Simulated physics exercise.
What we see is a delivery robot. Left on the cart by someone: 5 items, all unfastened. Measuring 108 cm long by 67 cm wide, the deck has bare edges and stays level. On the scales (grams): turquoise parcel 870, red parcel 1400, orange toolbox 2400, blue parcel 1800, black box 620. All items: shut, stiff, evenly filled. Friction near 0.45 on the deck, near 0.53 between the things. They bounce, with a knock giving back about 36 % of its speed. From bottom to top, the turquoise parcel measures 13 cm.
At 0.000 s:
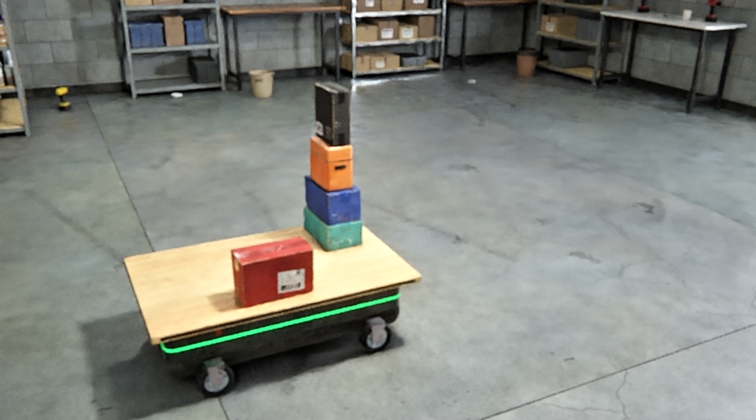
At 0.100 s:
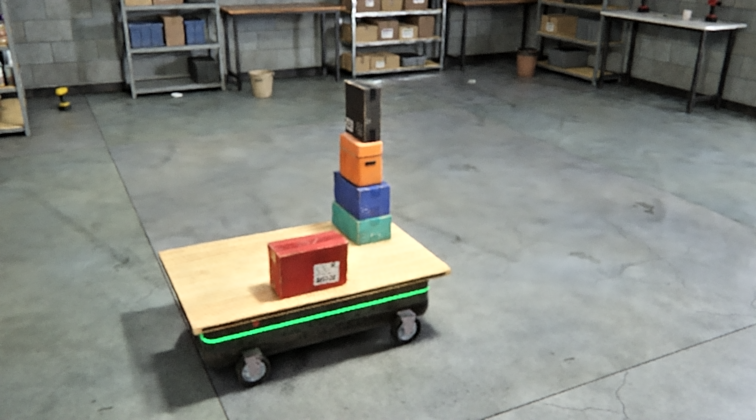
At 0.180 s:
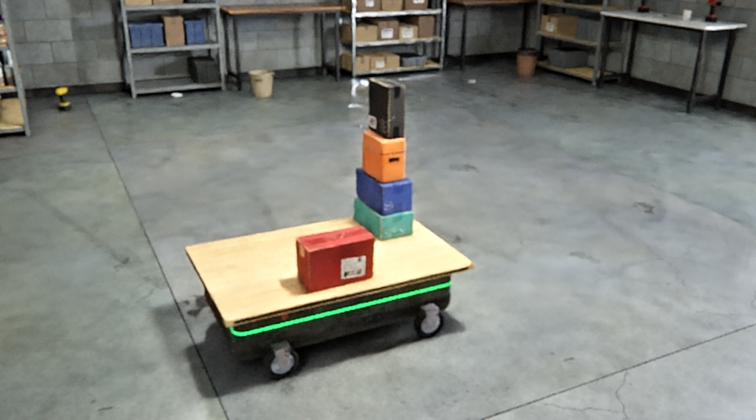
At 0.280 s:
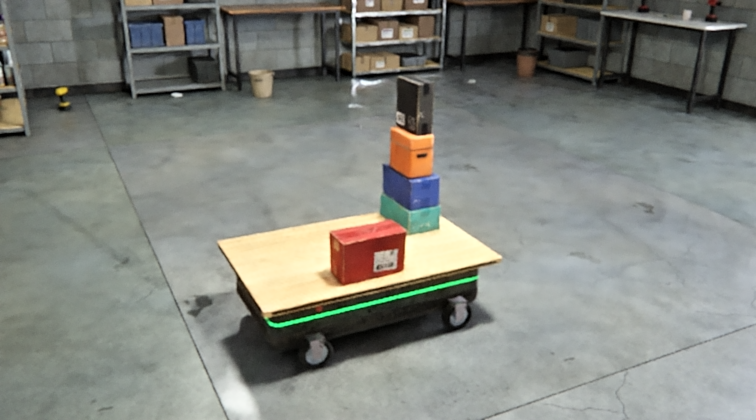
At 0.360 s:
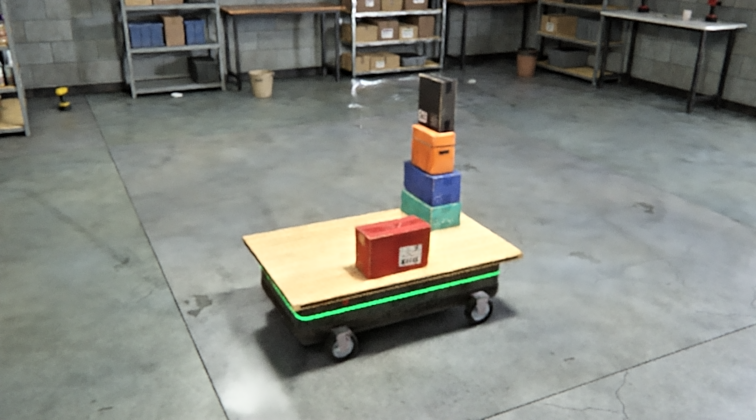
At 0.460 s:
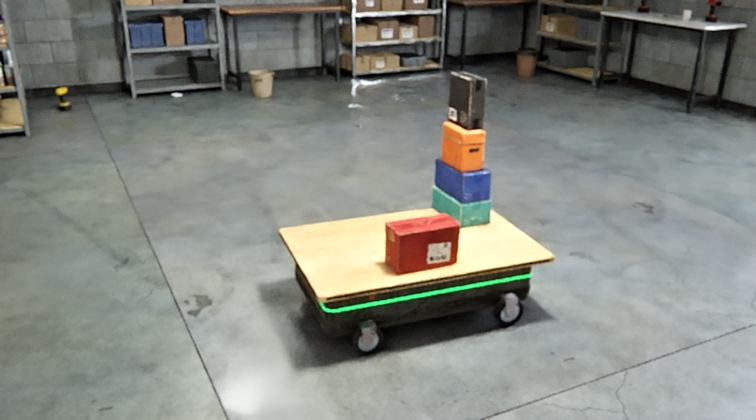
A low wheeled cart carrying a red box and a stack of turquoise, blue, orange and black boxes rolled steadily to the right across a concrete floor, turning slightly near the end.
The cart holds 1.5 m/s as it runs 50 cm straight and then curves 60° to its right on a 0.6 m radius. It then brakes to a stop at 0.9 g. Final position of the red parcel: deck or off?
Deck.
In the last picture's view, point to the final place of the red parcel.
It settles at around (626, 300).
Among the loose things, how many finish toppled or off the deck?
4.
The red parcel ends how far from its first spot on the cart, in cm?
18 cm.
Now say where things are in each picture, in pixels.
In the first picture, 0 cm covered; red parcel (273, 271); turquoise parcel (333, 225).
In the second picture, 15 cm covered; blue parcel (361, 193); black box (363, 111).
In the third picture, 27 cm covered; turquoise parcel (383, 215); orange toolbox (383, 155).
In the fourth picture, 42 cm covered; blue parcel (410, 185); black box (415, 105).
In the fifth picture, 54 cm covered; turquoise parcel (430, 207); orange toolbox (433, 148).
In the sixth picture, 69 cm covered, turned 6°; red parcel (422, 243); blue parcel (462, 179) moved 4 cm.
After 0.66 s, 99 cm covered, turned 33°; turquoise parcel, orange toolbox, blue parcel and black box now off the deck; red parcel moved 6 cm near (478, 250).
After 0.86 s, 129 cm covered, turned 57°; red parcel moved 8 cm near (530, 271).
After 1.16 s, 156 cm covered, turned 60°, stopped; red parcel moved 14 cm near (616, 297).
In the end (1.6 s), off the deck, turquoise parcel, orange toolbox, blue parcel and black box; not toppled but over 10 cm from the start, red parcel. In the last view, red parcel near (626, 300).
